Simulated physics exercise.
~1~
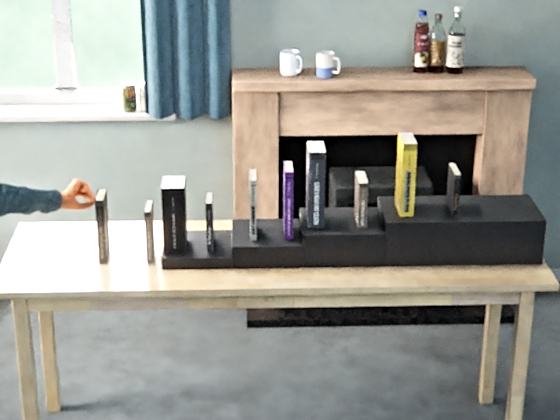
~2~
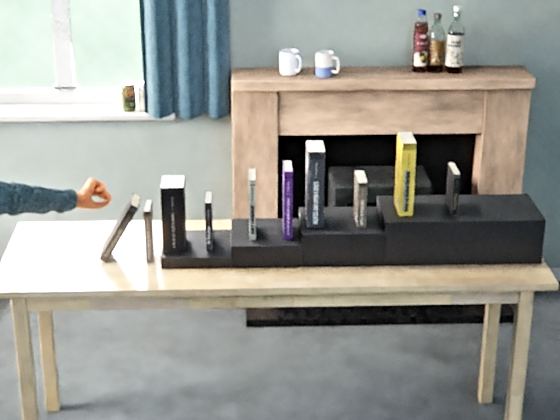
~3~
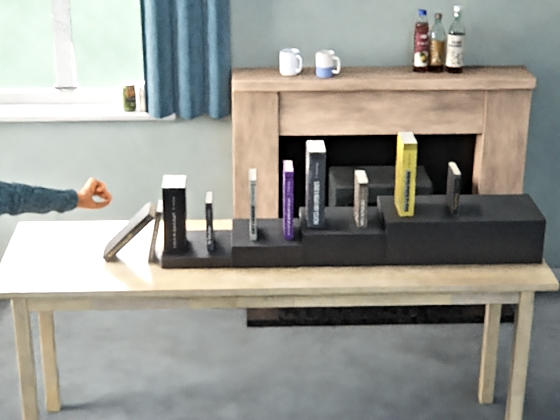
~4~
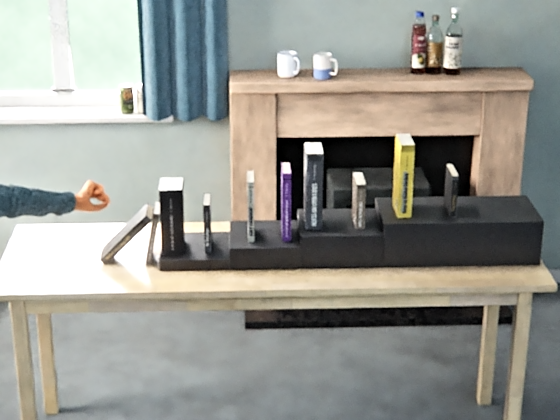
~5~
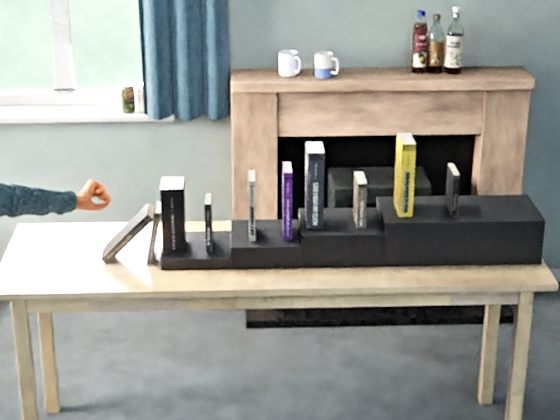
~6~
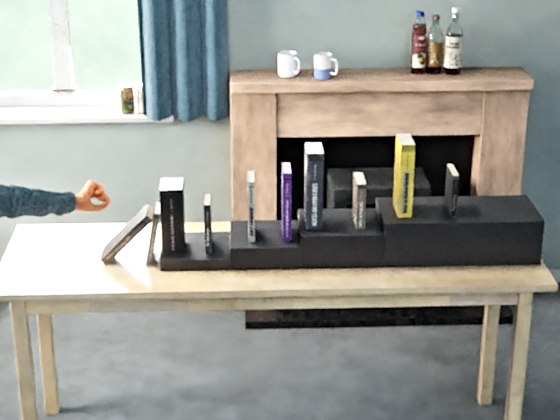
In the video, a hand tips the leftmost of ten upright books on a table and stepped black blocks to the right, and it comes to rest leaning against the second book, which shifts slightly, while the rest, including the purple and yellow ones, stay standing.
